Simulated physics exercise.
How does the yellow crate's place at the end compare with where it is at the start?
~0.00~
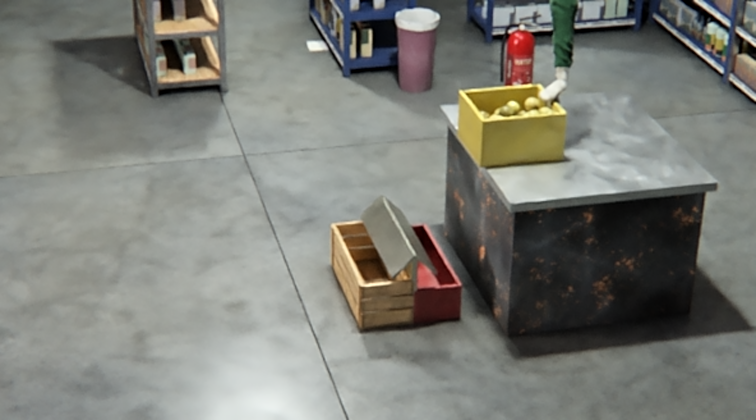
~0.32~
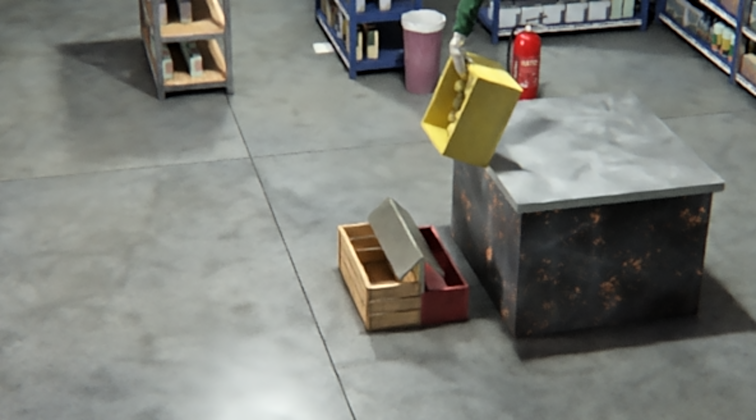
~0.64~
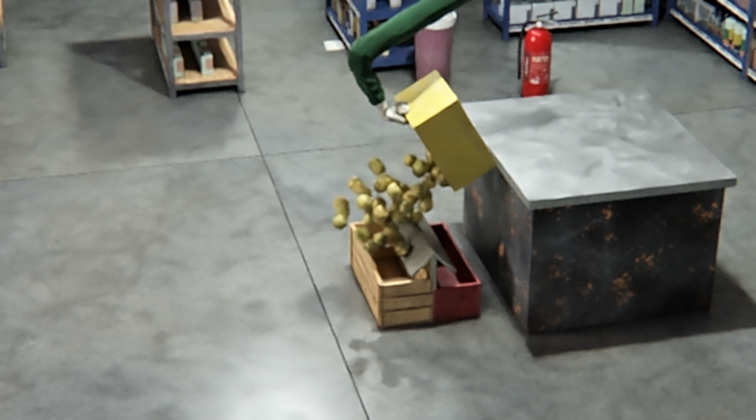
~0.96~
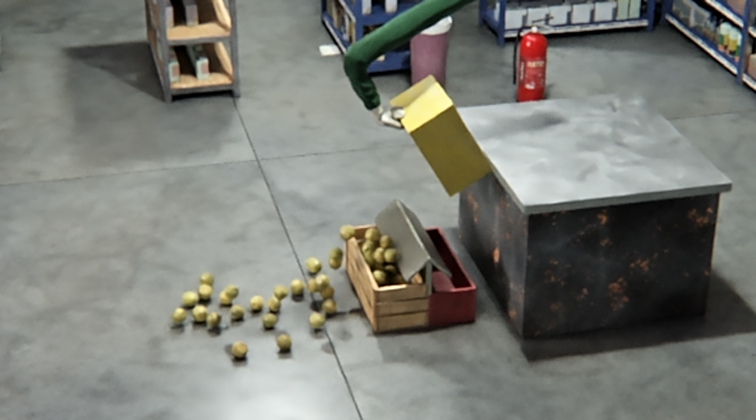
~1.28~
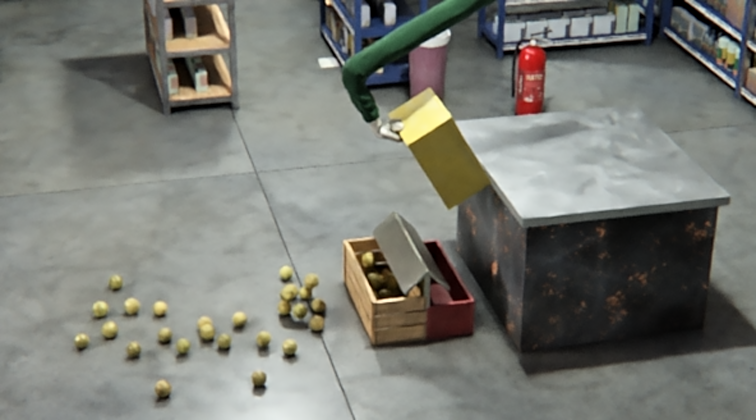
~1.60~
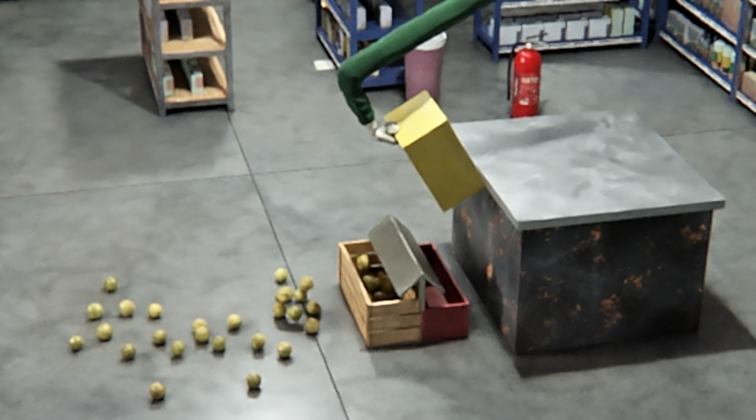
At the start the yellow crate sits upright on top of the bench, but at the end it is farther left and a little lower, held tipped over at the bench's left edge.
